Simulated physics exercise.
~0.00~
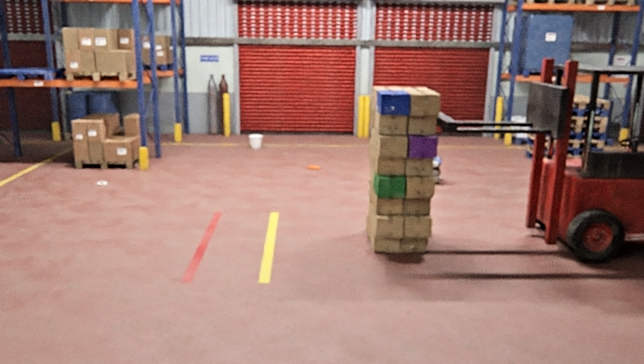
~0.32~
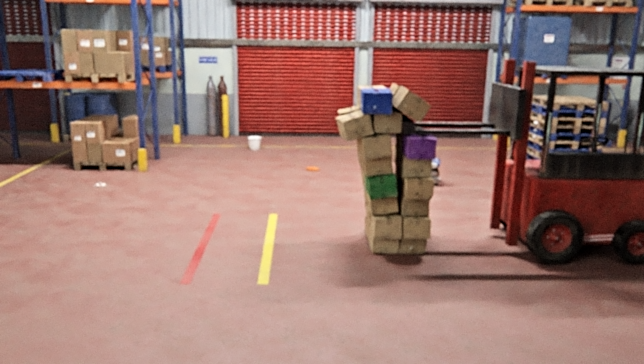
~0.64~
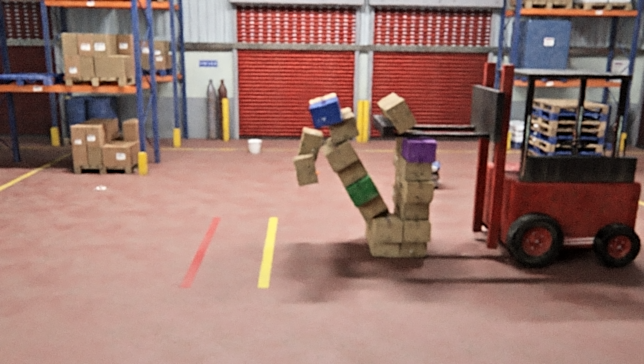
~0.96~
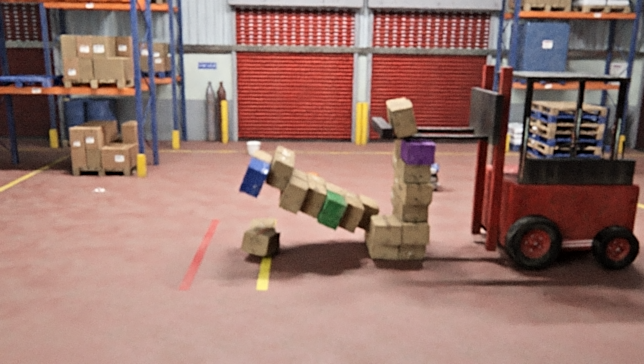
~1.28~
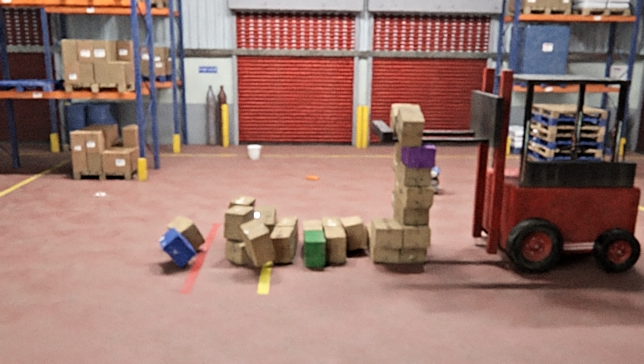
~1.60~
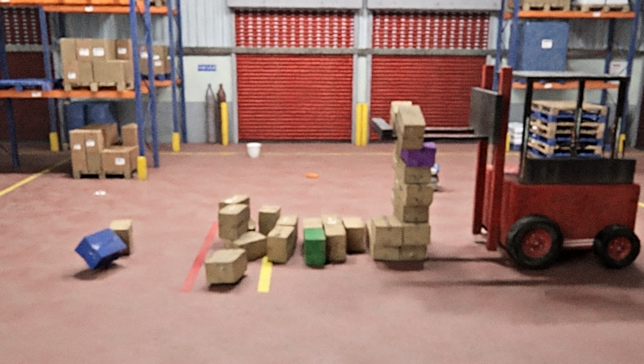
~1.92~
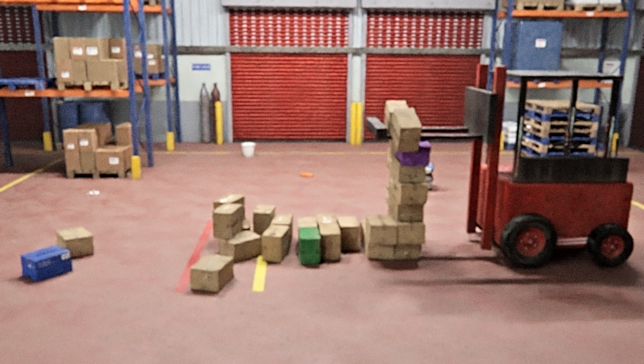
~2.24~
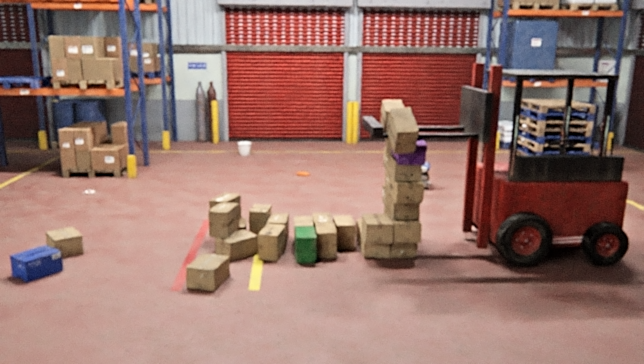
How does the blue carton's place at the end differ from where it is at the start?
At the start the blue carton sits at the top of the stack, to the right of the floor lines. By the end it lies on the floor at the far left, beyond both the yellow and red lines.
